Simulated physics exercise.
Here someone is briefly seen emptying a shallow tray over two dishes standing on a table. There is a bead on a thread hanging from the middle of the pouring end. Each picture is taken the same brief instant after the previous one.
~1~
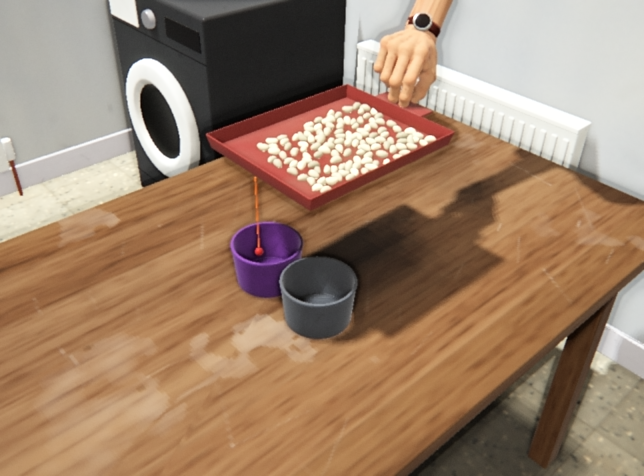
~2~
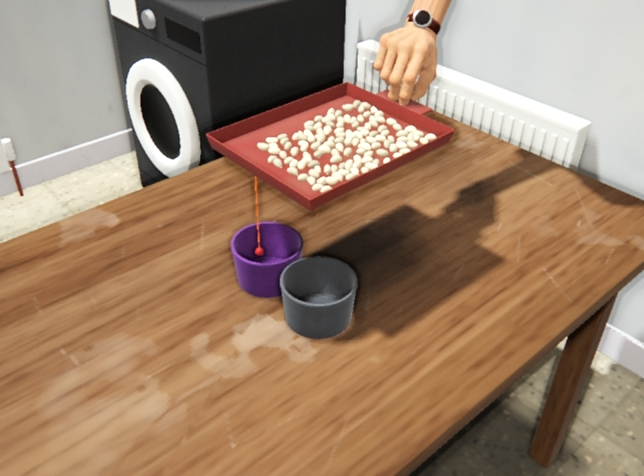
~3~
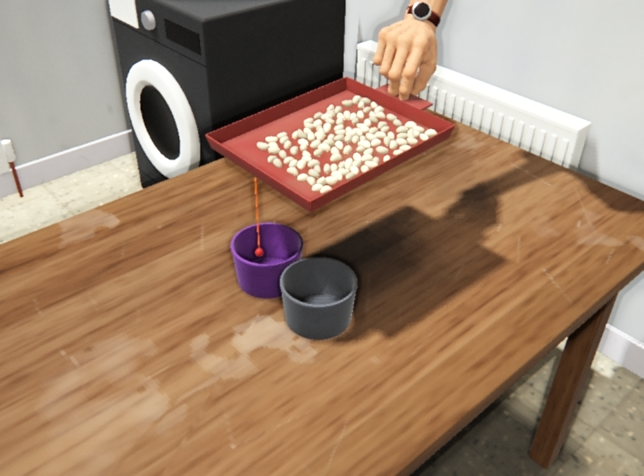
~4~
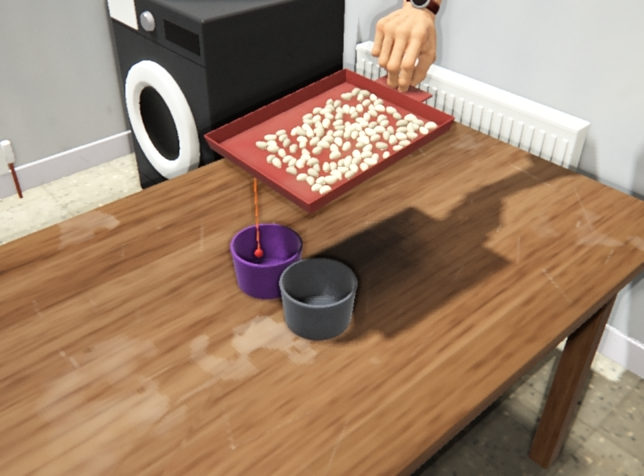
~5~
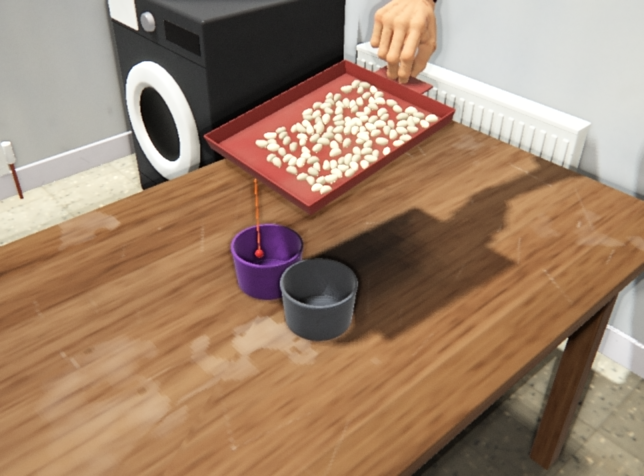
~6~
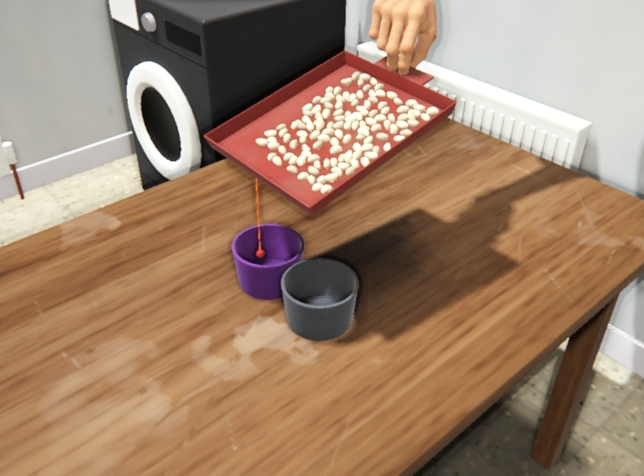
A hand slowly tilting a shallow red tray of white beans above a purple dish and a grey dish on a wooden table.
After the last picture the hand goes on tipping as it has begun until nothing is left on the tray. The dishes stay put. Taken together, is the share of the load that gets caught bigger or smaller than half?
The dishes will keep a minor share of it.
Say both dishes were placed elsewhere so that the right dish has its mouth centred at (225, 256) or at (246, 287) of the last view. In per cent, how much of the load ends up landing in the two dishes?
Close to 10 in a hundred, then close to 50 in a hundred.
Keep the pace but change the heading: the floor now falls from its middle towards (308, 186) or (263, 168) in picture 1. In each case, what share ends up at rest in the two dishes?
Somewhere close to 60 % the first time, 0 % the second.
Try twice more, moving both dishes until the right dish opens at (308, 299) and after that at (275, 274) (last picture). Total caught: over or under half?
At place one not up to half; at place two not up to half.
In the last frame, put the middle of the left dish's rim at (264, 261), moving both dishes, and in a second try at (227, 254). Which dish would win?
At place one the right of the pair; at place two the right of the pair.
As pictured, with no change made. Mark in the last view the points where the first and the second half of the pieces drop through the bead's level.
Around (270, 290) first; around (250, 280) second.
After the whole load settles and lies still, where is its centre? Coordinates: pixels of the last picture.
Somewhere close to (251, 347) in the last picture.
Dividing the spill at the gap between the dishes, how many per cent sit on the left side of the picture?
It comes out at roughly 90 percent.
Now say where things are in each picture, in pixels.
Corners of the pouring end (211, 134) and (311, 196), level; middle of the load (348, 143), white beans; left dish (240, 271); right dish (290, 311); bead on its thread (259, 252), in the first frame.
Corners of the pouring end (211, 134) and (311, 196), level; middle of the load (348, 142), in the second frame.
Corners of the pouring end (210, 135) and (310, 198), tipped barely, lowest at the right corner; middle of the load (348, 139), in the third frame.
Corners of the pouring end (209, 135) and (309, 200), tipped a little, lowest at the right corner; middle of the load (347, 135), in the fourth frame.
Corners of the pouring end (209, 136) and (309, 202), tipped a little, lowest at the right corner; middle of the load (347, 131), in the fifth frame.
Corners of the pouring end (209, 135) and (310, 203), tipped a little, lowest at the right corner; middle of the load (348, 126); left dish (242, 273); right dish (292, 313), in the sixth frame.
Just after the last frame, tray tipped steeply; every one on the tray.
A moment on, tray tipped right over; almost all on the tray; about a tenth outside both.
Further on, tray tipped past a quarter turn; just a few in the right dish; almost all outside both.
When it is over, tray tipped past a quarter turn; just a few in the right dish; not one in the left dish; almost all outside both.
